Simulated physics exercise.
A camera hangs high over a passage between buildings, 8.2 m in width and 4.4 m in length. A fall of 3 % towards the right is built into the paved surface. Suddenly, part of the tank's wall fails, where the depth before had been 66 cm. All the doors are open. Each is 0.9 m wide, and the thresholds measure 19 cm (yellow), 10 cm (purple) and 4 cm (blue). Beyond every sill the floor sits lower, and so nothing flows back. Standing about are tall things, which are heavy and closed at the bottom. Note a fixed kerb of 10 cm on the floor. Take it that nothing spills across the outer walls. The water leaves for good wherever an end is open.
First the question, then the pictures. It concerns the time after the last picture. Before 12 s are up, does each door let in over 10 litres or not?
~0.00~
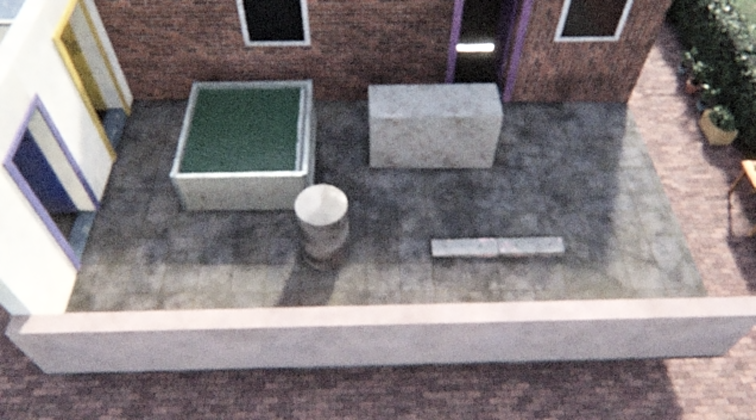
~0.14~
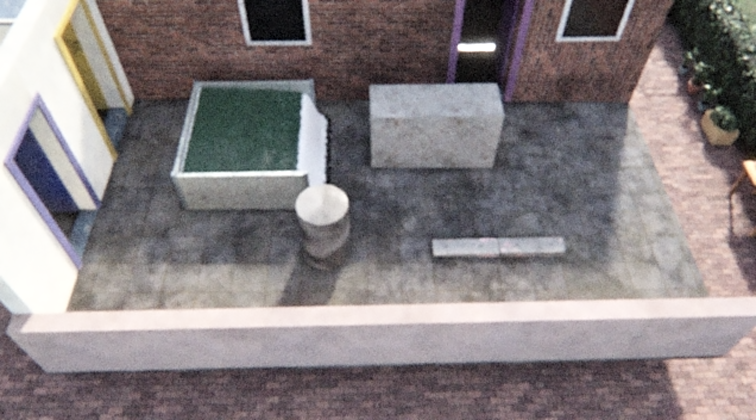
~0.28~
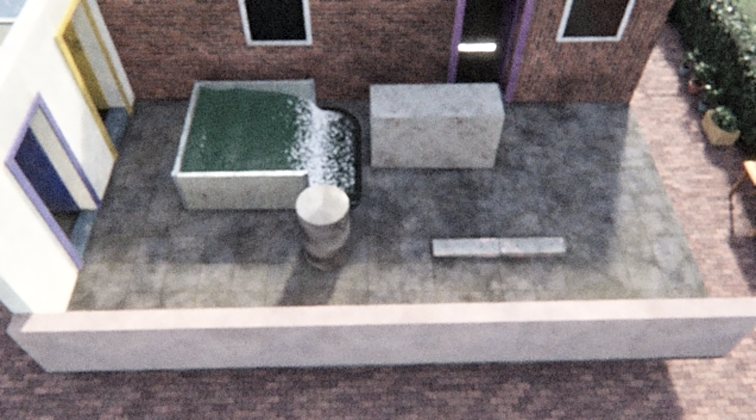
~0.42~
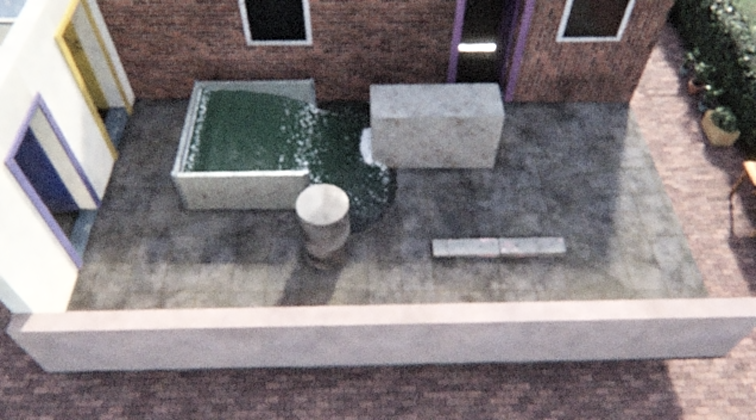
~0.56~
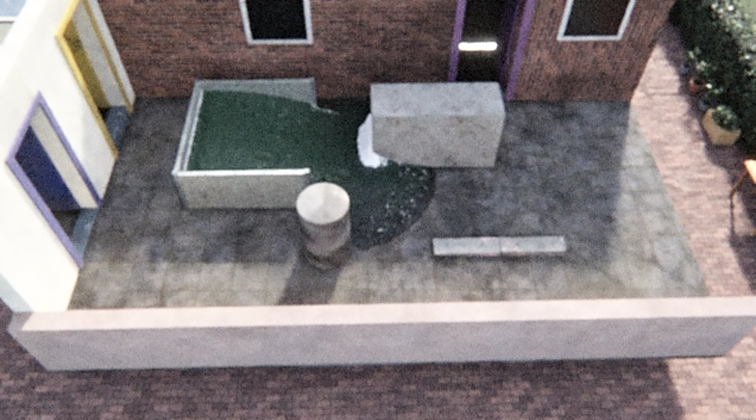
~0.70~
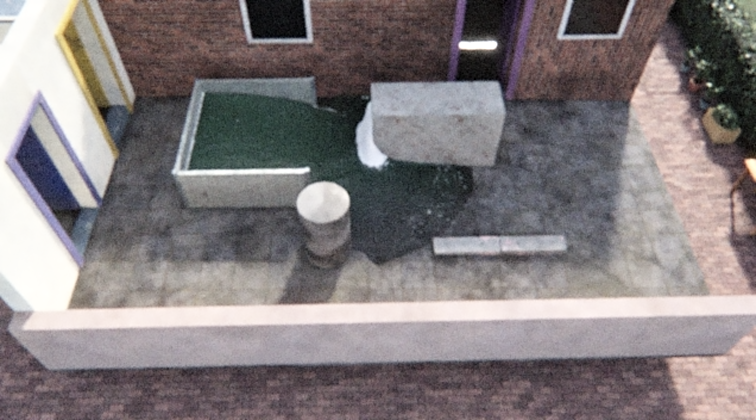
My prediction: At the yellow door the water remains within the limit, at the purple door the water remains within the limit, at the blue door the water remains within the limit.
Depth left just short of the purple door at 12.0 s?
1.5 cm.
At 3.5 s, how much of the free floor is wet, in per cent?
About 65 per cent.
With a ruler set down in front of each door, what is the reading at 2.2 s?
Door by door in centimetres: Yellow shows 0, purple shows 9, blue shows 0.
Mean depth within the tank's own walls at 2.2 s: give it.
Roughly 15 centimetres.
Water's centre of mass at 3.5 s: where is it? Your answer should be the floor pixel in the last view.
It lies at roughly (421, 181) in pixels.
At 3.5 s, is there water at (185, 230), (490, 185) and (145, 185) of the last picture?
Going through the three points: Not yet touched, then awash, then not yet touched.
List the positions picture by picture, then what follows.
In the first picture, still water, 66 cm deep, in the tank at (247, 130).
In the second picture, the front is at (321, 117), 1.0 m from the gap at (310, 150); 0.3 m2 of floor is under water; 66 cm left at the back of the tank.
In the third picture, water pours out at (310, 150) and has run 1.2 m, to (339, 112); deepest outside 30 cm, 65 cm at the tank's back.
In the fourth picture, the front is at (372, 110), 1.5 m from the gap at (310, 151); 2.6 m2 of floor is under water; 56 cm left at the back of the tank.
In the fifth picture, water pours out at (311, 150) and has run 1.9 m, to (416, 119); deepest outside 68 cm, 56 cm at the tank's back.
In the sixth picture, the front is at (466, 190), 2.4 m from the gap at (311, 150); 5.4 m2 of floor is under water; 52 cm left at the back of the tank.
After 1.4 s water covers 35 % of the floor and is deepest (45 cm) near (362, 155); yellow door not reached, purple door 10 cm at the sill, 0 L in, blue door not reached.
After 2.2 s water covers 60 % of the floor and is deepest (31 cm) near (362, 100); yellow door not reached, purple door 9 cm at the sill, 1 L in, blue door not reached.
After 3.5 s water covers 65 % of the floor and is deepest (15 cm) near (351, 100); yellow door not reached, purple door 5 cm at the sill, 1 L in, blue door not reached.
After 7.0 s water covers 65 % of the floor and is deepest (6 cm) near (362, 163); yellow door 1 cm at the sill, 0 L in, purple door 3 cm at the sill, 2 L in, blue door not reached.
After 12.0 s water covers 30 % of the floor and is deepest (2 cm) near (427, 239); yellow door 0 cm at the sill, 0 L in, purple door 2 cm at the sill, 2 L in, blue door not reached.
